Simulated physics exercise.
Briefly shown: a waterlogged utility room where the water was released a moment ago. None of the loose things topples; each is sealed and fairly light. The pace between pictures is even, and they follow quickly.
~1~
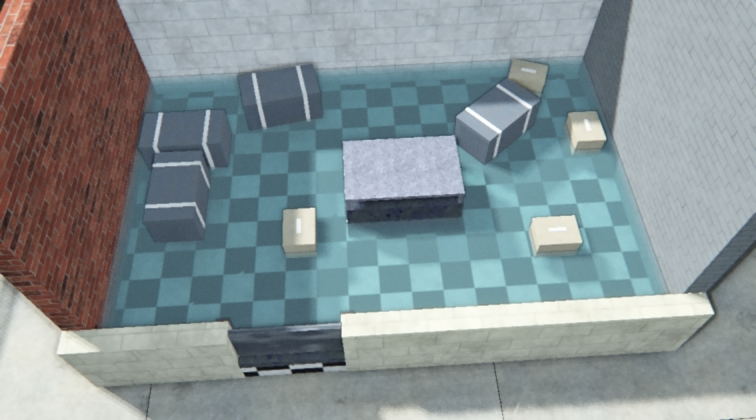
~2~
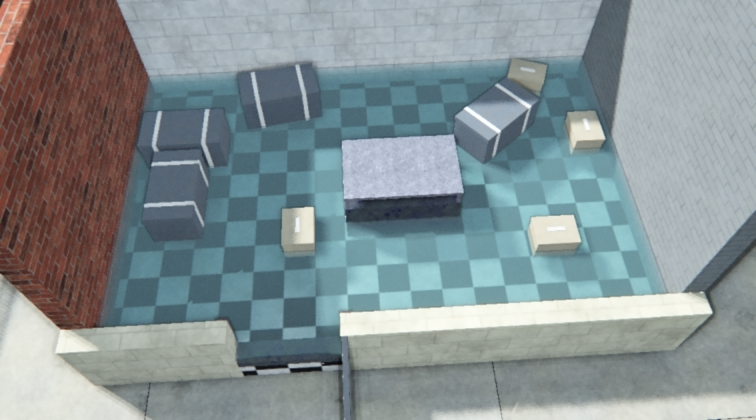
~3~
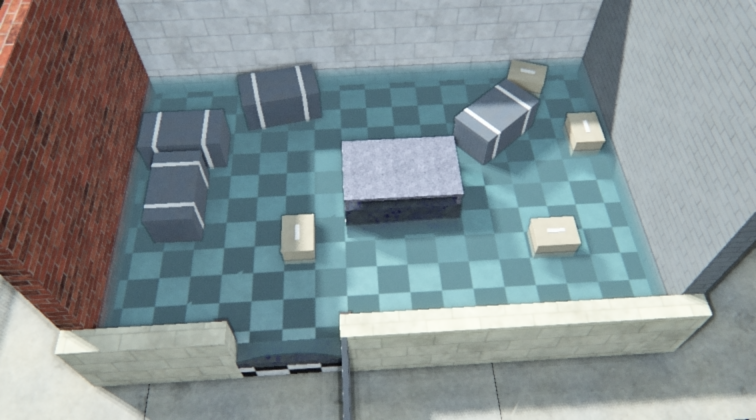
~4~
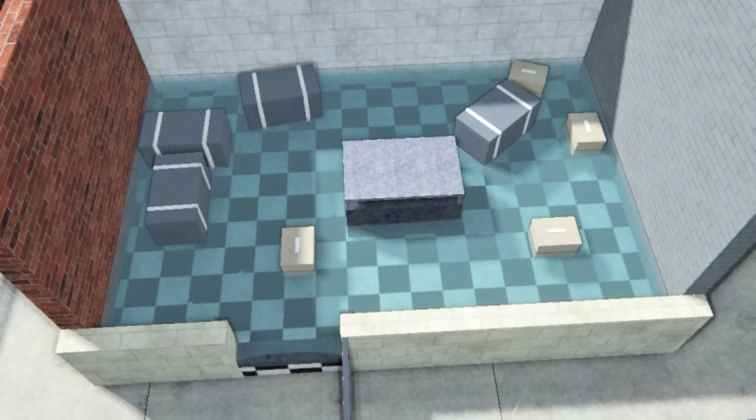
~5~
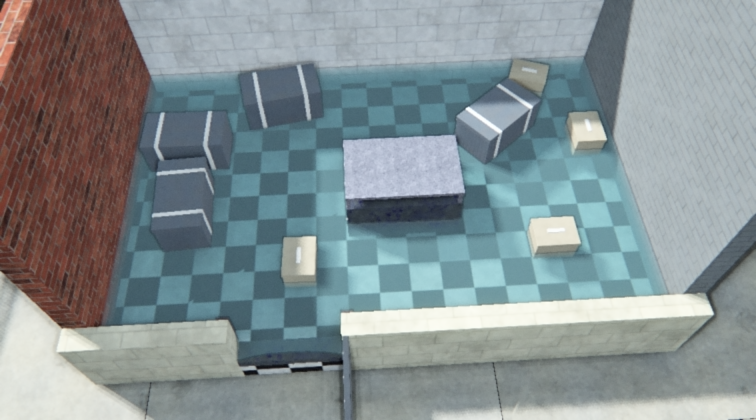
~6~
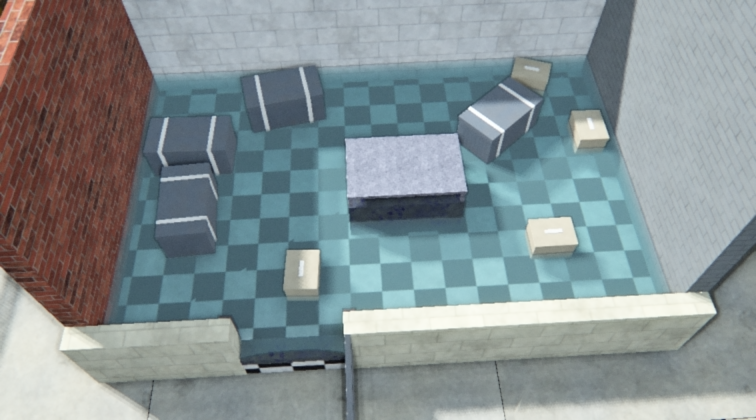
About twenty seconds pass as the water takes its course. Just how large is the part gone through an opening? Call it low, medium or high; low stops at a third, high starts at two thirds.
Medium.
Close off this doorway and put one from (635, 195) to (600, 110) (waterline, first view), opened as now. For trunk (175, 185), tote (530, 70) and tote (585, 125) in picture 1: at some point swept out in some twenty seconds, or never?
Item one: Remains; item two: Leaves; item three: Leaves.
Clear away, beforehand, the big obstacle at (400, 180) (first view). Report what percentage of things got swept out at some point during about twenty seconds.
It works out to 50 %.
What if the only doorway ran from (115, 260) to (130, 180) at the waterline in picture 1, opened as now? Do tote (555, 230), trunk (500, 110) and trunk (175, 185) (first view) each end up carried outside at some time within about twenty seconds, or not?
Listed order gives stays put, stays put, departs.
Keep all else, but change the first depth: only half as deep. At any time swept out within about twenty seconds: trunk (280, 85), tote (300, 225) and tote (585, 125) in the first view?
In that order: Remains, swept away, remains.
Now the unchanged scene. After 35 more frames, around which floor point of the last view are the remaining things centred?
Mean position: About (424, 204).
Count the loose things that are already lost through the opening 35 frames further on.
3.
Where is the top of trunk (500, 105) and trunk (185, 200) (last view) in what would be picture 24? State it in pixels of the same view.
Around (500, 133) for the first and around (274, 293) for the second.
A moment on, 1 of 8 are out; 7 afloat.
Next, 1 of 8 are out; 7 afloat.
Later, 3 of 8 are out; 5 afloat.
In the end, 3 of 8 are out; 5 afloat.
